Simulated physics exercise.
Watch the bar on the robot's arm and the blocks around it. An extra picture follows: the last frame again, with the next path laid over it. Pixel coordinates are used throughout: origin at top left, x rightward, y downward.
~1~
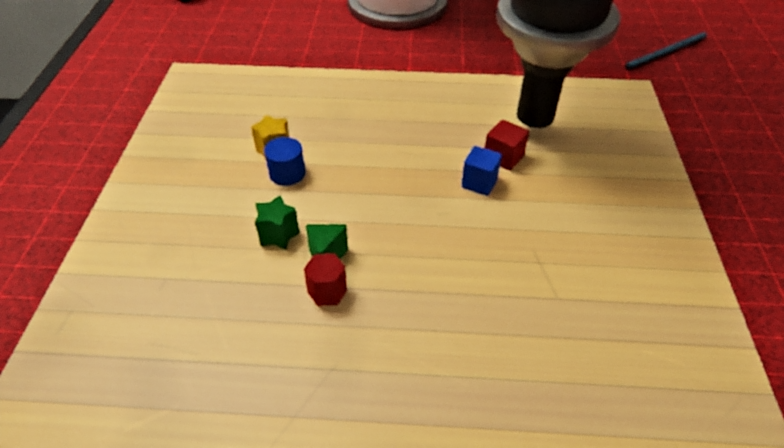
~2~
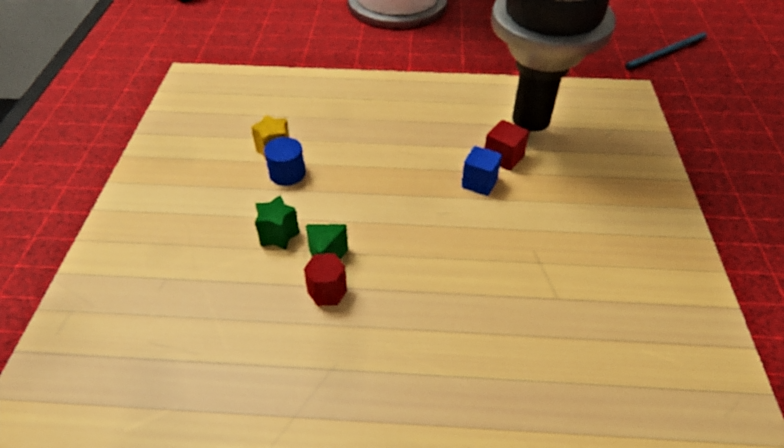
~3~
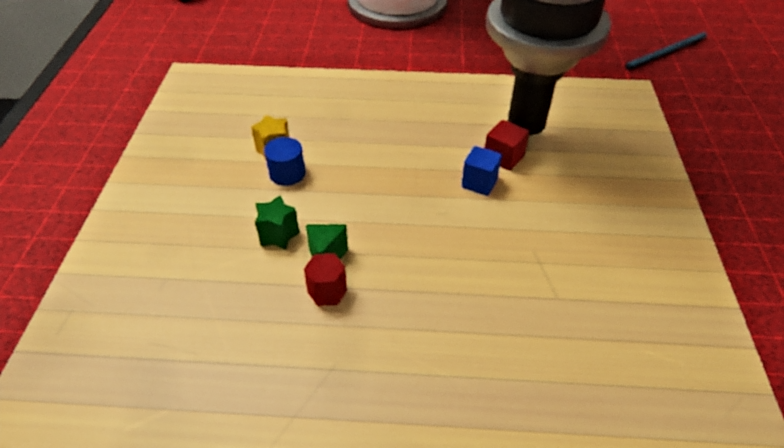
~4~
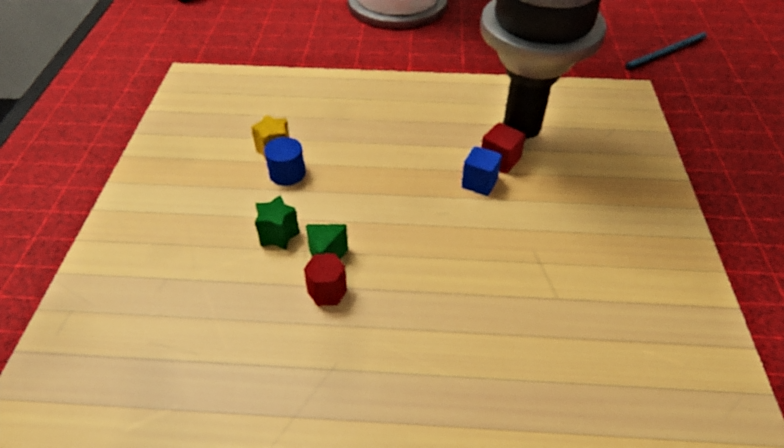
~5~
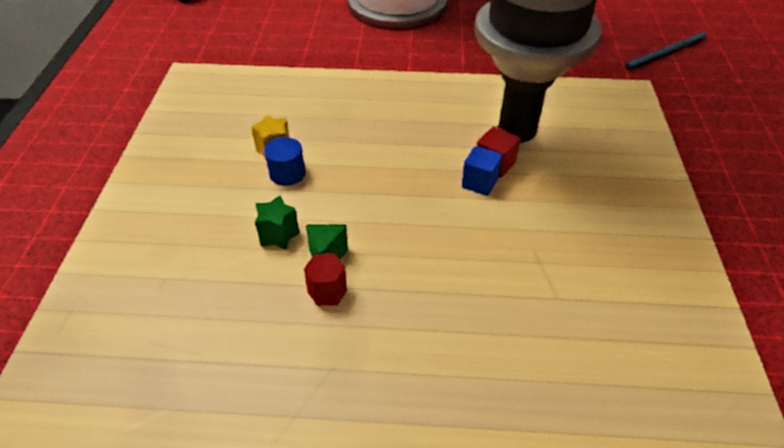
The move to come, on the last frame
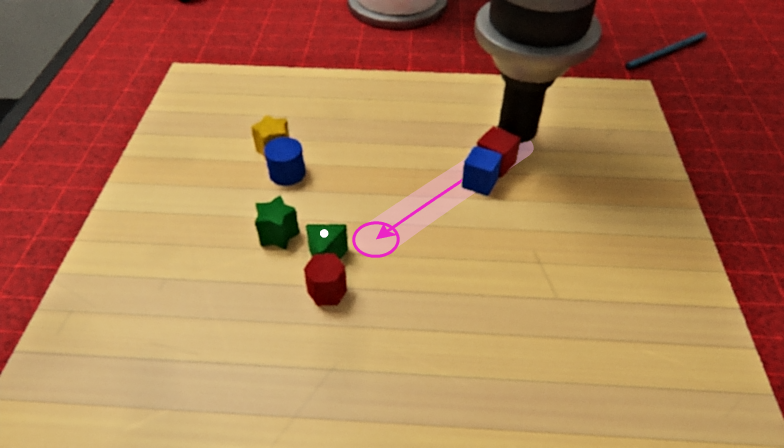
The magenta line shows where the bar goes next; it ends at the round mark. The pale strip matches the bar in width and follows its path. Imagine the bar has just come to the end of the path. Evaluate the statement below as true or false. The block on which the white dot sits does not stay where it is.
It is false.
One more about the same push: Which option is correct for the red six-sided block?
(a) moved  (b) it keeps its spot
The answer is b.
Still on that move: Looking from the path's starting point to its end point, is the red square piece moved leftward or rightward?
It moves off to the left.
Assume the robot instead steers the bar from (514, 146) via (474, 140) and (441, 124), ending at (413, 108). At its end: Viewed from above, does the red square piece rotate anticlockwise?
Final answer: Yes.
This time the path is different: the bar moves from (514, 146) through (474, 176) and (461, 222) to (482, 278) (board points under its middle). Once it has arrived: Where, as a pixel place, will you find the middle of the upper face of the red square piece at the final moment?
It will end up at (432, 237).
Path on the board, from (514, 146) directly to (376, 239); the dot is on the green triangular block.
What follows on the original path. One third of the way, bar at (473, 159); blue square piece at (447, 194); red square piece at (457, 172), turned 20° anticlockwise.
Two thirds of the way, bar at (427, 190); blue square piece at (414, 236), turned 30° anticlockwise; red square piece at (413, 209), turned 40° anticlockwise.
At the end, bar at (376, 224); green triangular block in place; red six-sided block in place; blue square piece at (402, 274), turned 70° anticlockwise; red square piece at (375, 252), turned 80° anticlockwise.
